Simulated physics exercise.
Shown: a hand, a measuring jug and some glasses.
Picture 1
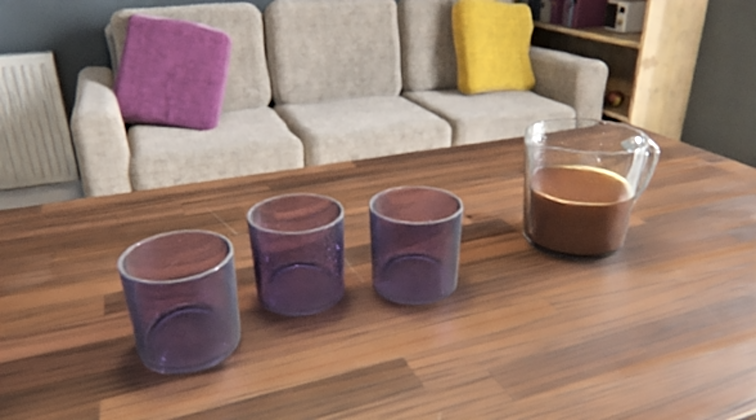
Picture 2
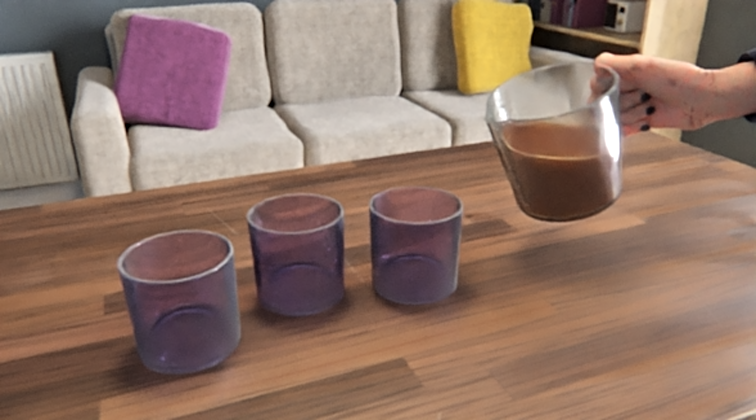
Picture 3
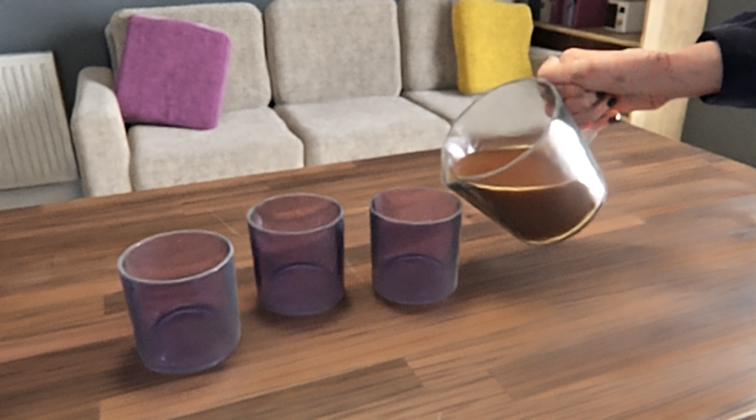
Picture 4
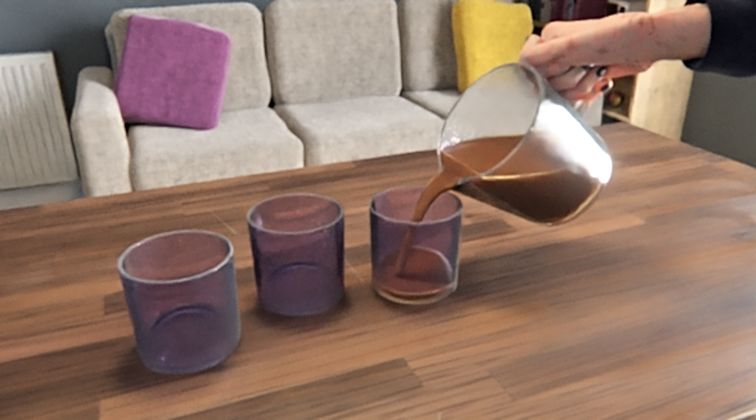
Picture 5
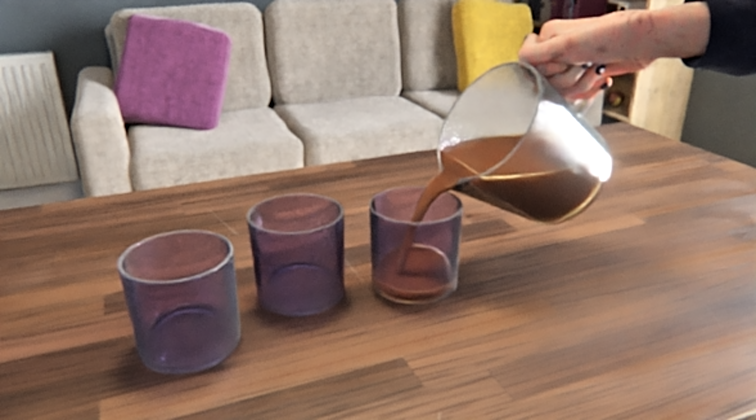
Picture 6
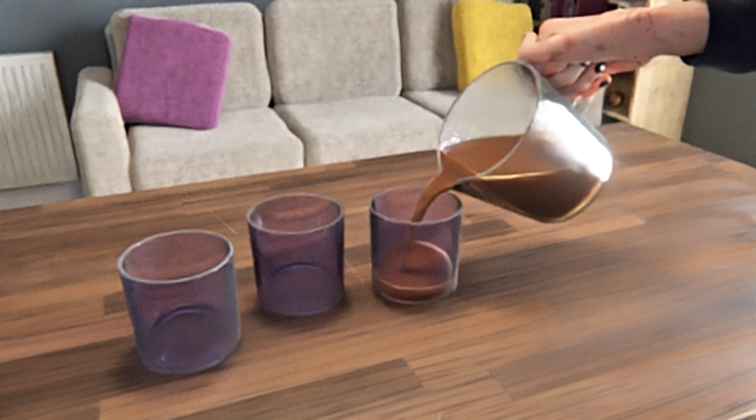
On a wooden table in front of a beige sofa, a hand lifts a glass jug of brown liquid, brings it left and tilts it, pouring a thin stream into the rightmost of three purple glasses.
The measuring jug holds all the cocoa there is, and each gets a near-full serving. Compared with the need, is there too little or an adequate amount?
There is too little.
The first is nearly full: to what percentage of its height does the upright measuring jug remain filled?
Near 15 in a hundred.
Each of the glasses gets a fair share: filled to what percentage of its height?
I make it 45 per cent.
Soon after, the first is about half full.
Later, the first is done and the measuring jug has about a third of its load.
In the end, the measuring jug is empty with one filled and the next at about half of a serving.
